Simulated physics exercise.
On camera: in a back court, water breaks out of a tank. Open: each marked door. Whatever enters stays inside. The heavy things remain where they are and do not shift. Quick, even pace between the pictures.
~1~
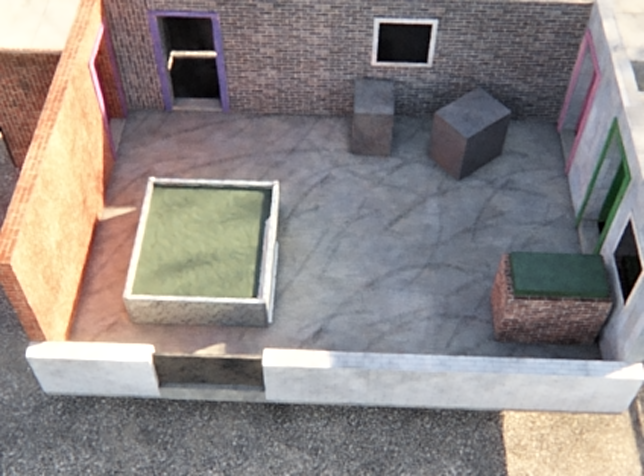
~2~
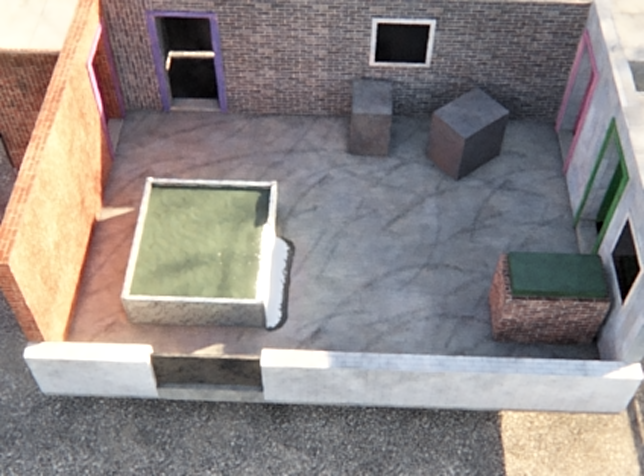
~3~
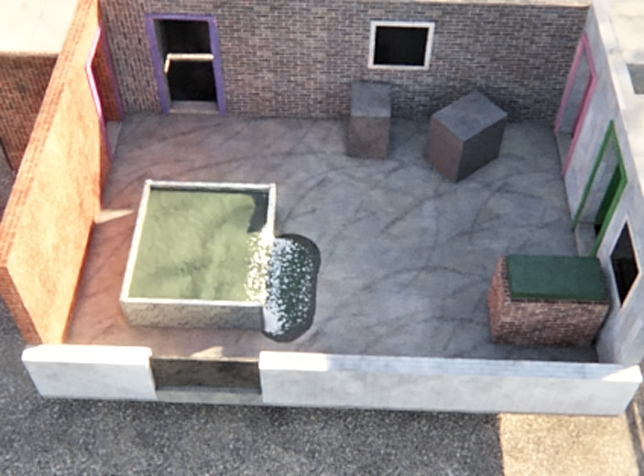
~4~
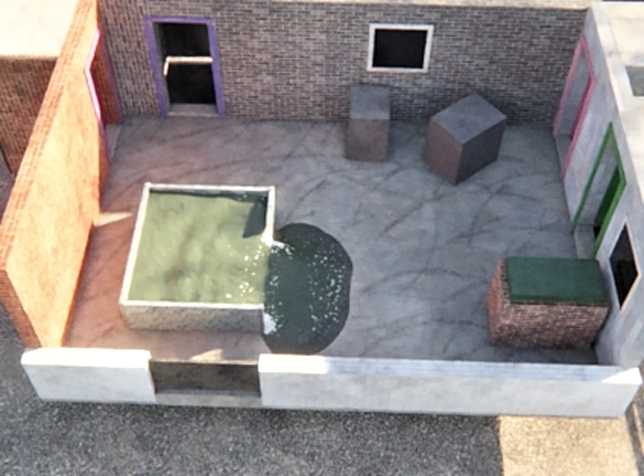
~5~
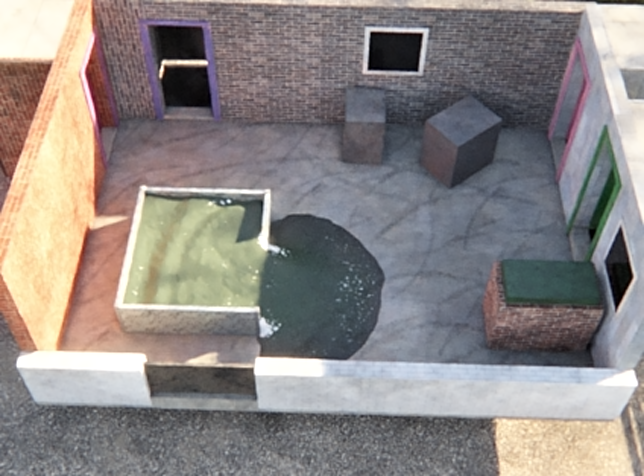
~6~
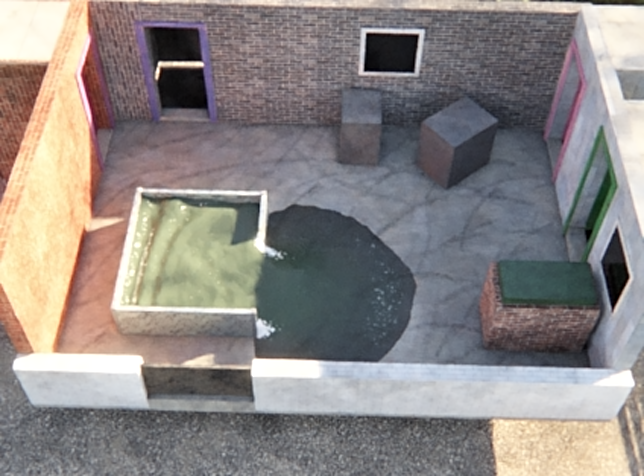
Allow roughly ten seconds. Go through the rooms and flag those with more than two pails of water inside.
As I see it, the blue door lets in little enough there; the green door lets in little enough there; the purple door lets in little enough there; the pink door lets too much in there.
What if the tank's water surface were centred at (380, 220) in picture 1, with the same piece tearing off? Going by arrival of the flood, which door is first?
The green one is first.
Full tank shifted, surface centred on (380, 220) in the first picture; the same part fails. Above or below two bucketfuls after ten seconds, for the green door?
Well, in that setup the green door tops the threshold.
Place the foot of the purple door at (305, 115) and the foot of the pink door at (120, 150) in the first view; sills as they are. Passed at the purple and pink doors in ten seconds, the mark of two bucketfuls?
What you'd see: The purple stays within the limit and the pink stays within the limit.
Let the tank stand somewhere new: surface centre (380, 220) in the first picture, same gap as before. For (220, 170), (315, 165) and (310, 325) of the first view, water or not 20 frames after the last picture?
In that order: Dry, not flooded, flooded.
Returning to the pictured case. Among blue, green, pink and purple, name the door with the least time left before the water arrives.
The one in green comes first.
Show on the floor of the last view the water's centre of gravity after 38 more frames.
My guess is about (398, 263).
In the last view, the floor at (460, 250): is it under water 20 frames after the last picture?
Call it swamped.
A moment on, water covers 35 % of the floor; the blue door not reached, the green door not reached, the purple door not reached, the pink door not reached.
Next, water covers 45 % of the floor; the blue door not reached, the green door wet at the sill, nothing in, the purple door not reached, the pink door not reached.
Then, water covers 50 % of the floor; the blue door not reached, the green door wet at the sill, nothing in, the purple door not reached, the pink door wet at the sill, nothing in.
Later, water covers 60 % of the floor; the blue door not reached, the green door wet at the sill, nothing in, the purple door not reached, the pink door under two buckets in.
In the end, water covers 90 % of the floor; the blue door wet at the sill, nothing in, the green door wet at the sill, nothing in, the purple door not reached, the pink door far over two buckets in.
